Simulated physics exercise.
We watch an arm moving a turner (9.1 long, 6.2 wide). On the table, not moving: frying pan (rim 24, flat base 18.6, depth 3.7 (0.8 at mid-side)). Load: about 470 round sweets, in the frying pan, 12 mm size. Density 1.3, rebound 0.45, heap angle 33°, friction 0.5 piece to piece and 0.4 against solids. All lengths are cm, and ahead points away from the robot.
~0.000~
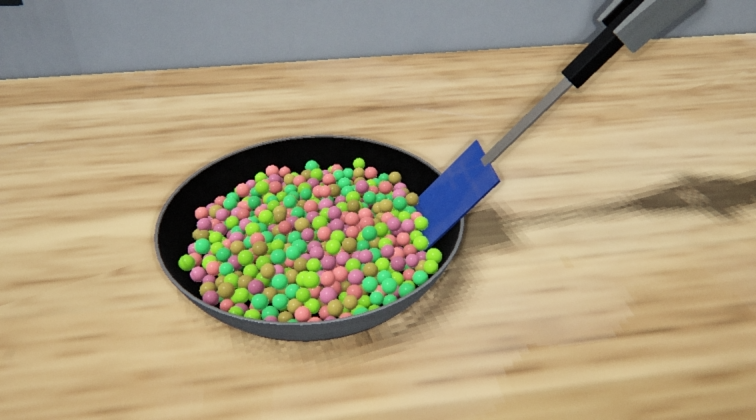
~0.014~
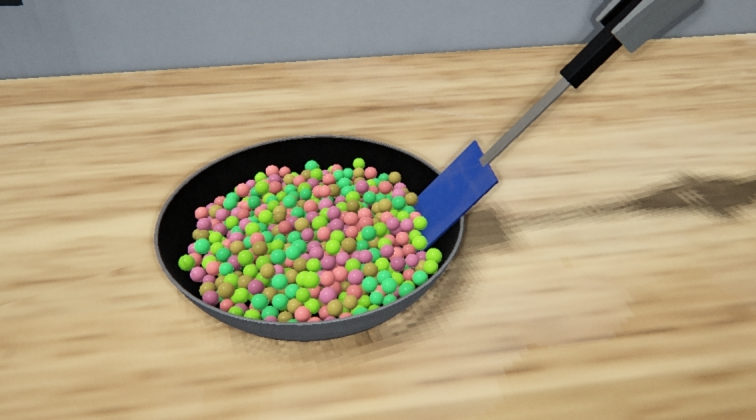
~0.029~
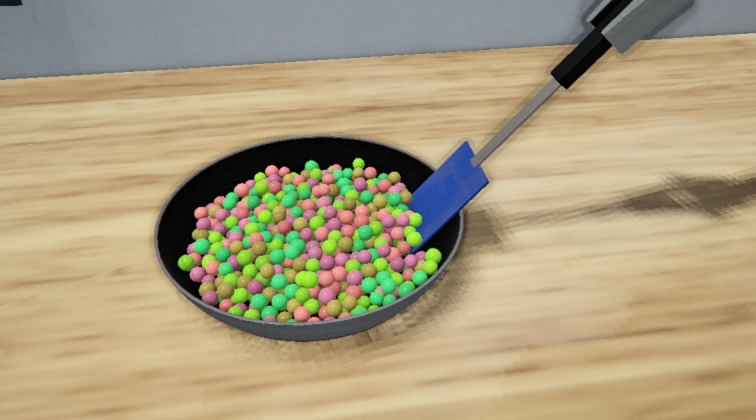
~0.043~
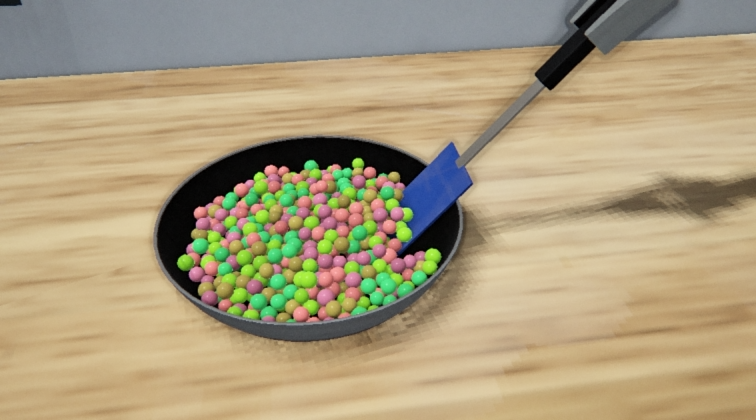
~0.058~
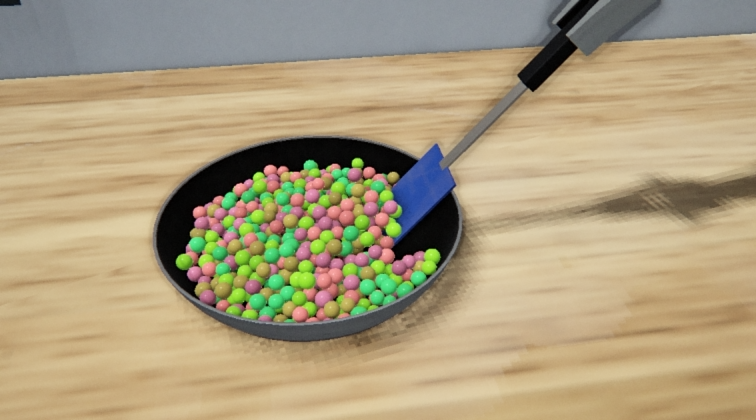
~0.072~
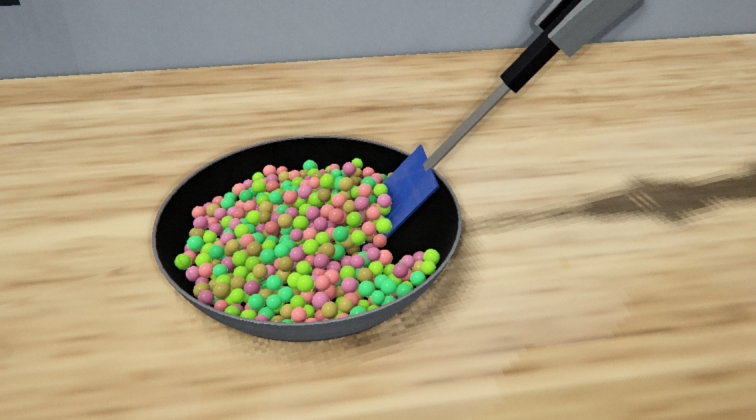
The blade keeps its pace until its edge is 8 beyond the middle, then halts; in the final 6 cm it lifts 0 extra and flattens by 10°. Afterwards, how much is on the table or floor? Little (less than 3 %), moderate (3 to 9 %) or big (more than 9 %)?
Answer: Moderate; 3 to 9 % of the round sweets finish on the table or floor.
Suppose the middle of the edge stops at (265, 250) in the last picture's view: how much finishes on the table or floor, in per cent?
About 0 per cent.
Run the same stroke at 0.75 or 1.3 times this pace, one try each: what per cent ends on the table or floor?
Some 5 and 10 per cent.
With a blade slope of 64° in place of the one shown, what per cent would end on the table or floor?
In that case some 10 per cent.
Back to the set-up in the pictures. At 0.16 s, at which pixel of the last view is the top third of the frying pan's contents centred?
At about (273, 219).
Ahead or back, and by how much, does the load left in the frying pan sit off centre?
Roughly 3.5 cm ahead.
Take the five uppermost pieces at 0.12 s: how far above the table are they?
Some 7 cm.
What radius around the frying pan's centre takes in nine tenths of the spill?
Some 30 cm.
After 0.12 s, sloping 49°, highest piece 7 above the table; 468 in the frying pan.
After 0.16 s, sloping 45°, highest piece 7 above the table; 468 in the frying pan.
After 0.38 s, sloping 39°, highest piece 9 above the table; 445 in the frying pan, 20 on the table or floor, 3 on the blade or in flight.
After 1.43 s, sloping 39°, highest piece 5 above the table; 443 in the frying pan, 25 on the table or floor.
At rest, 443 in the frying pan, 25 on the table or floor. That is 5 % on the table or floor.
